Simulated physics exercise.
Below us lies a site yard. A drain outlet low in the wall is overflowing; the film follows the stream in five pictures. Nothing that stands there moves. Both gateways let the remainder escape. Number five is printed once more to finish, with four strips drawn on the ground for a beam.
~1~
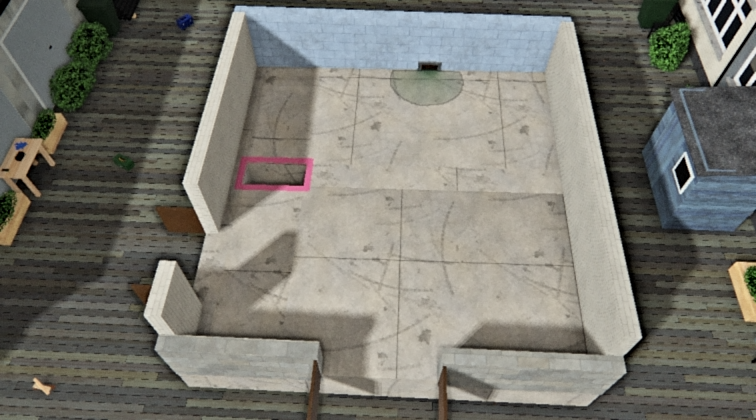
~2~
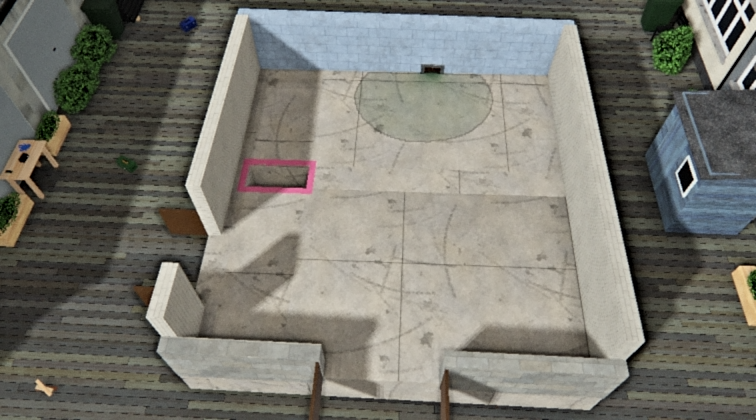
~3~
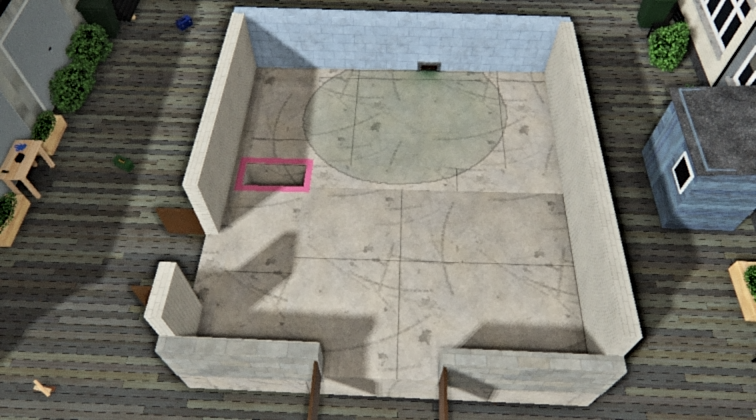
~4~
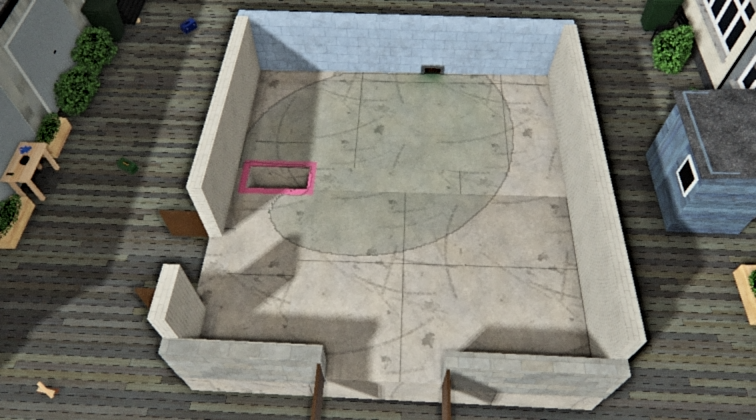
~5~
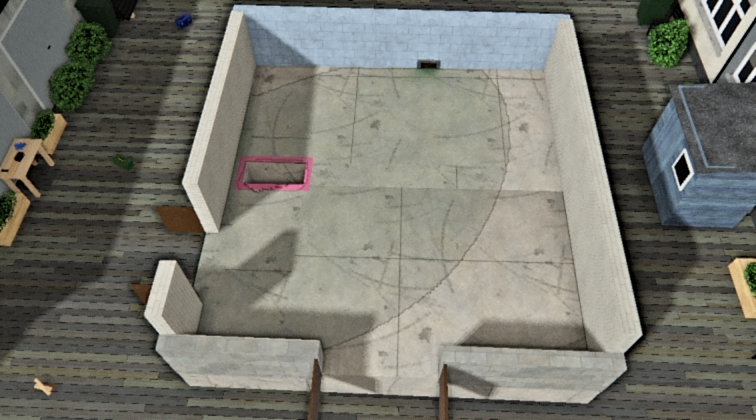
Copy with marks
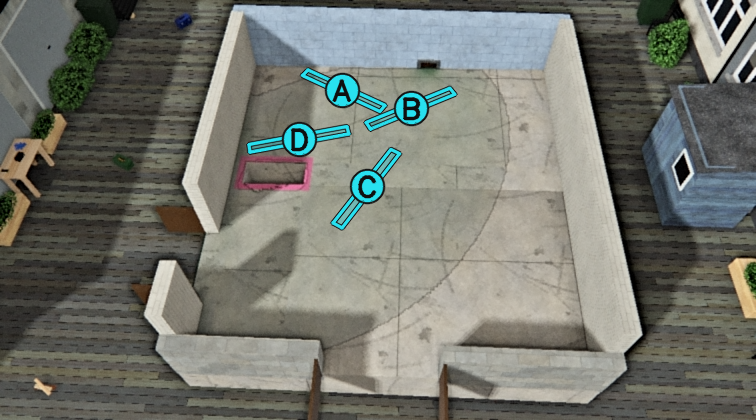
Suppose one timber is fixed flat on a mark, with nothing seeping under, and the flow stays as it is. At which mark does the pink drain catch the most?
The best spot is B.
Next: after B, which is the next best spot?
Here it is spot C.
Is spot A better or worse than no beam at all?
It is worse.
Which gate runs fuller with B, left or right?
The left gate.
In cyan, A from (305, 72) to (382, 108); B from (368, 125) to (452, 91); C from (337, 225) to (395, 151); D from (249, 148) to (347, 130).
Choosing A, about 18 % of the stream goes into the pink drain, about 82 % out by the gates.
Choosing B, about 63 % of the stream goes into the pink drain, about 37 % out by the gates.
Choosing C, about 37 % of the stream goes into the pink drain, about 63 % out by the gates.
Choosing D, about 29 % of the stream goes into the pink drain, about 69 % out by the gates.
